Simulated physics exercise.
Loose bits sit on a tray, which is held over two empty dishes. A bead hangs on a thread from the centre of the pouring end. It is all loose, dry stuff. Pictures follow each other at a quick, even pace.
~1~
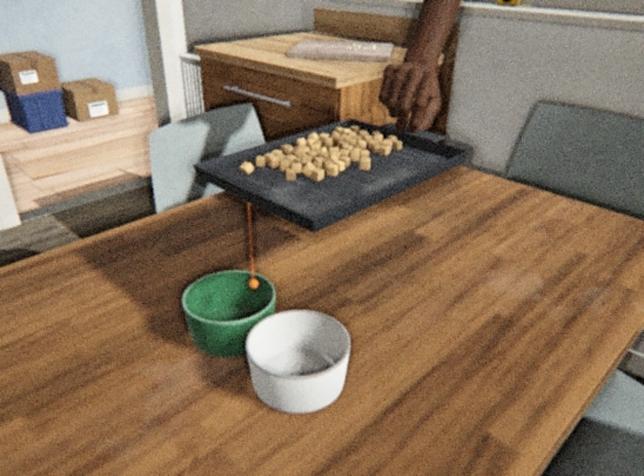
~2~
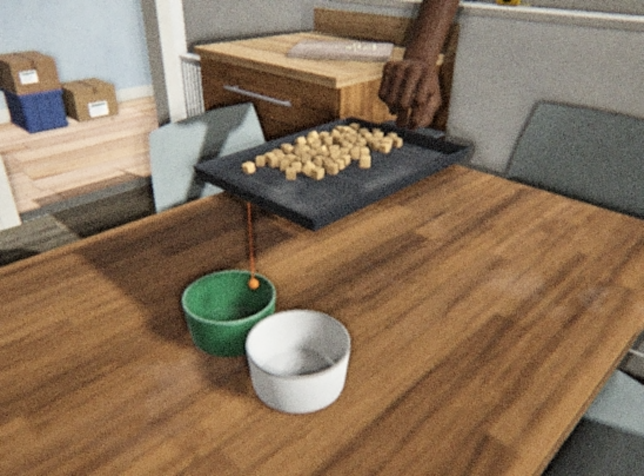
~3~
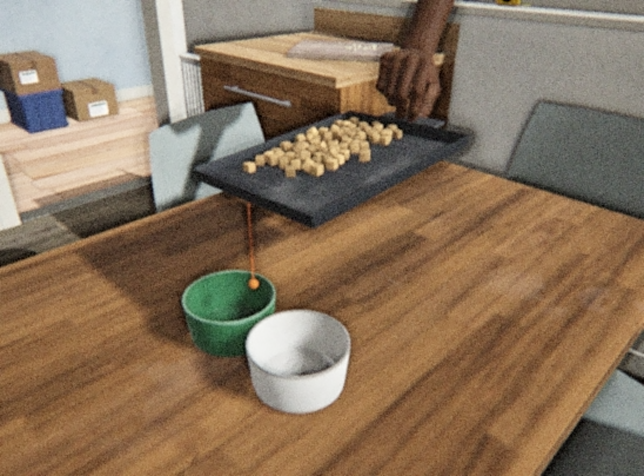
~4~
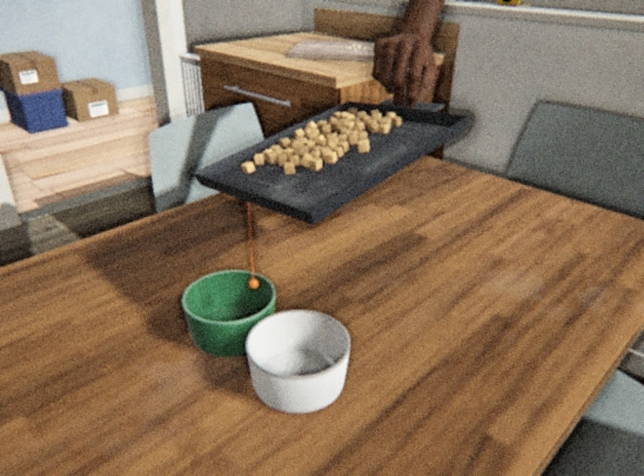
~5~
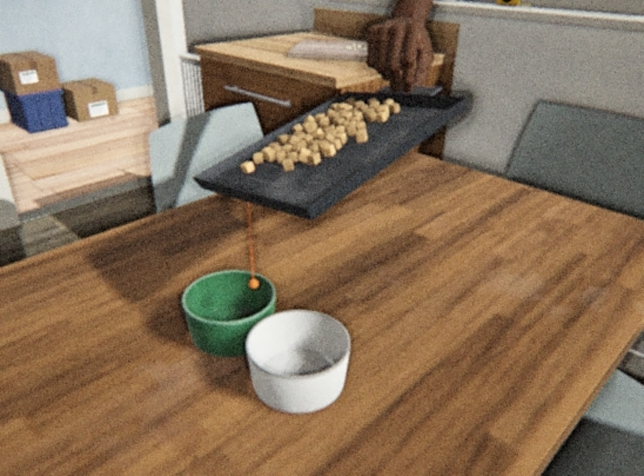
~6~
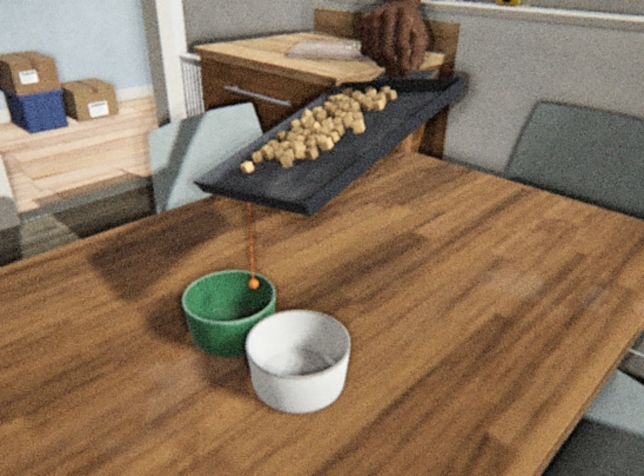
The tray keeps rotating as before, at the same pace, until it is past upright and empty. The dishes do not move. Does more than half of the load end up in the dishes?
The dishes are going to end up holding a minor part.
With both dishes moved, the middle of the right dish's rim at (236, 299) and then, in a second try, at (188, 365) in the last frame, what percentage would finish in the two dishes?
60, then 0 %.
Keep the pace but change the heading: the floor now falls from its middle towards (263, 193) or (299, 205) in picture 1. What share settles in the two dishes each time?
Somewhere close to 40 % the first time, 80 % the second.
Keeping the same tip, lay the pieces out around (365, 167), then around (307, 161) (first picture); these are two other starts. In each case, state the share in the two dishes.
Some 30 and then some 20 per cent.
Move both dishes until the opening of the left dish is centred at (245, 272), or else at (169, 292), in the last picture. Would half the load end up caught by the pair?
The pair would catch the lesser share the first time and the lesser share the second time.
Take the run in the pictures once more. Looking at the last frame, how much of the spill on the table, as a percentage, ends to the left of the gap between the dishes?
That would be roughly 90 per cent.
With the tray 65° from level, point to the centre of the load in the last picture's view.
I'd put the middle of the pieces at roughly (243, 149).
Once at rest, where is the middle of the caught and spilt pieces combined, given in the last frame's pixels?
(209, 293).
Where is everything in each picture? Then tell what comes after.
In the first picture, corners of the pouring end at (199, 165) and (314, 217), level; middle of the load at (334, 153), small wooden cubes; left dish at (193, 330); right dish at (260, 383); bead on its thread at (253, 284).
In the second picture, corners of the pouring end at (198, 166) and (314, 216), level; middle of the load at (334, 151).
In the third picture, corners of the pouring end at (198, 168) and (313, 213), tipped barely, lowest at the left corner; middle of the load at (333, 146).
In the fourth picture, corners of the pouring end at (198, 172) and (310, 209), tipped a little, lowest at the left corner; middle of the load at (332, 139).
In the fifth picture, corners of the pouring end at (198, 176) and (308, 205), tipped a little, lowest at the left corner; middle of the load at (330, 132).
In the sixth picture, corners of the pouring end at (198, 180) and (305, 201), tipped clearly, lowest at the left corner; middle of the load at (327, 124); left dish at (193, 330); right dish at (260, 383).
Soon after the last picture, tray tipped steeply; all on the tray.
A little later, tray tipped past a quarter turn; about a quarter on the tray; a small part in the left dish; about a quarter outside both; about a third in the air.
Later still, tray tipped past a quarter turn; about a quarter in the left dish; most outside both.
At rest, tray tipped past a quarter turn; none in the right dish; about a quarter in the left dish; most outside both.
